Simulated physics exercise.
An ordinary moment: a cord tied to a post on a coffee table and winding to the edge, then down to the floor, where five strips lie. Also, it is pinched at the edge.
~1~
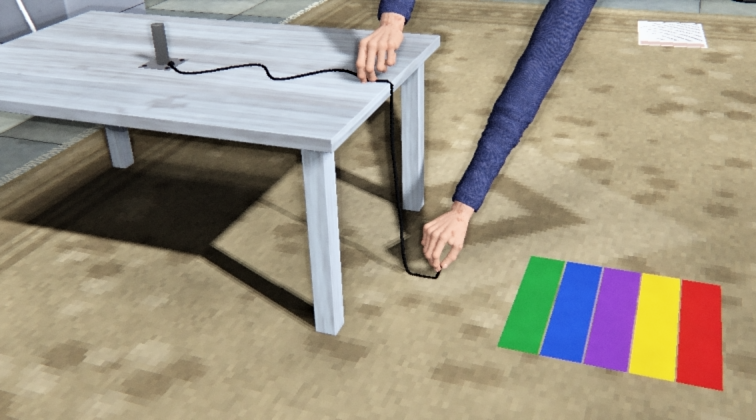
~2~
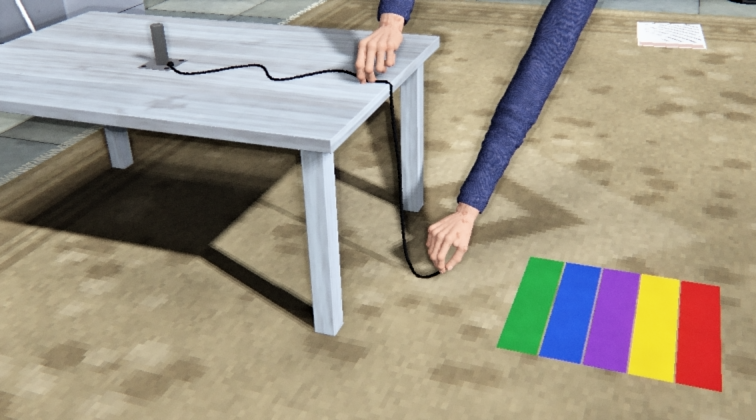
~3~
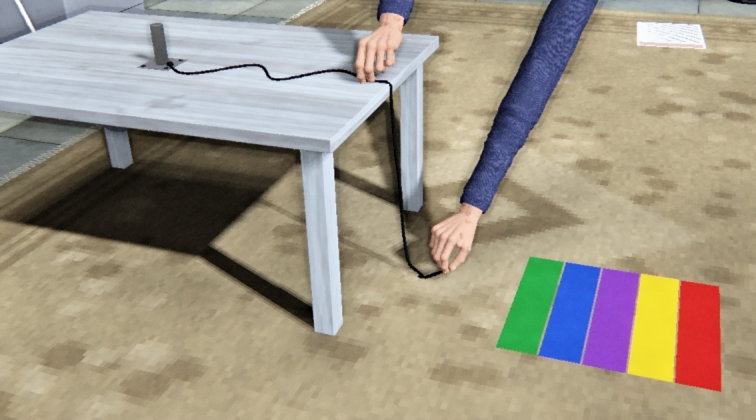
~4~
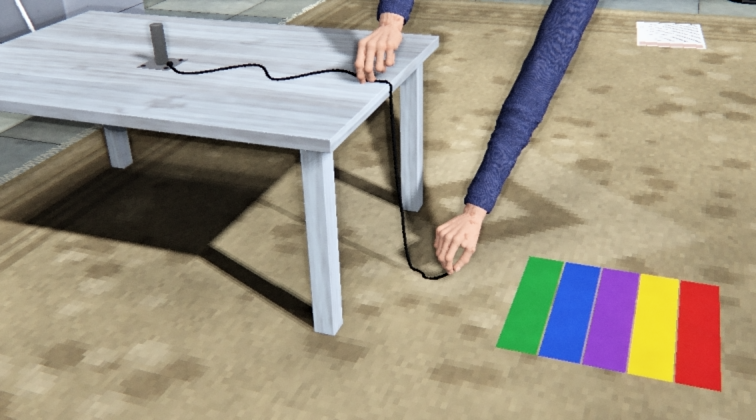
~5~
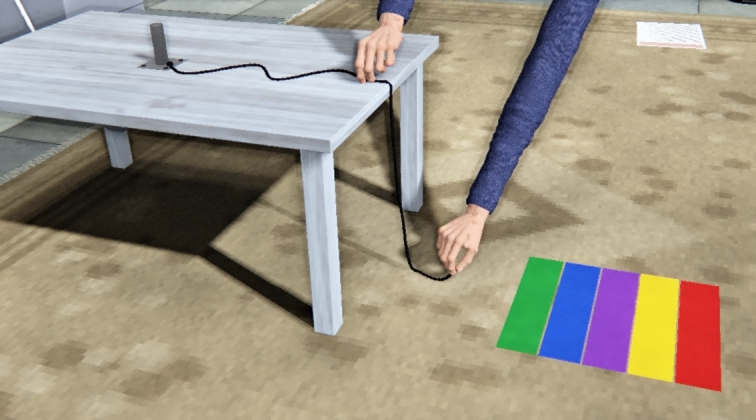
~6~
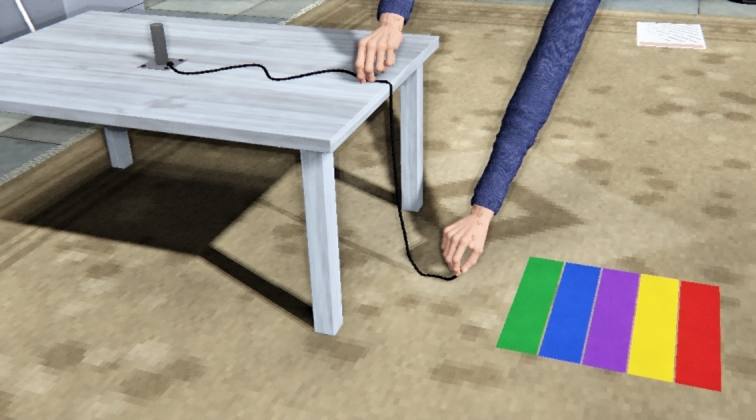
A hand holding the cord's end shifts slightly right while another pinches it at the table edge.
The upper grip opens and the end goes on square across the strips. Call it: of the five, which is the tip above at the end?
The yellow strip.
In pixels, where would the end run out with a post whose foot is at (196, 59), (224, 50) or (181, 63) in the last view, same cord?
The places come out near (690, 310), (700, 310) and (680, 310).
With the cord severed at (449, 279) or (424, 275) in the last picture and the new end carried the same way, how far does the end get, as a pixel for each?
Try one: (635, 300); try two: (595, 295).
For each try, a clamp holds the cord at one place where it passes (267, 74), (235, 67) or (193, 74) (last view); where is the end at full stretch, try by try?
First (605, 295), next (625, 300), last (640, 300).
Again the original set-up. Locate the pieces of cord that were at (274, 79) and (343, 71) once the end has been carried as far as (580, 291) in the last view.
The first goes to (320, 76), the other to (389, 88).
Early on, end near (580, 291); over blue.
Midway, end near (627, 299); over purple.
At the end of the slack, end near (656, 304); over yellow. Over yellow.
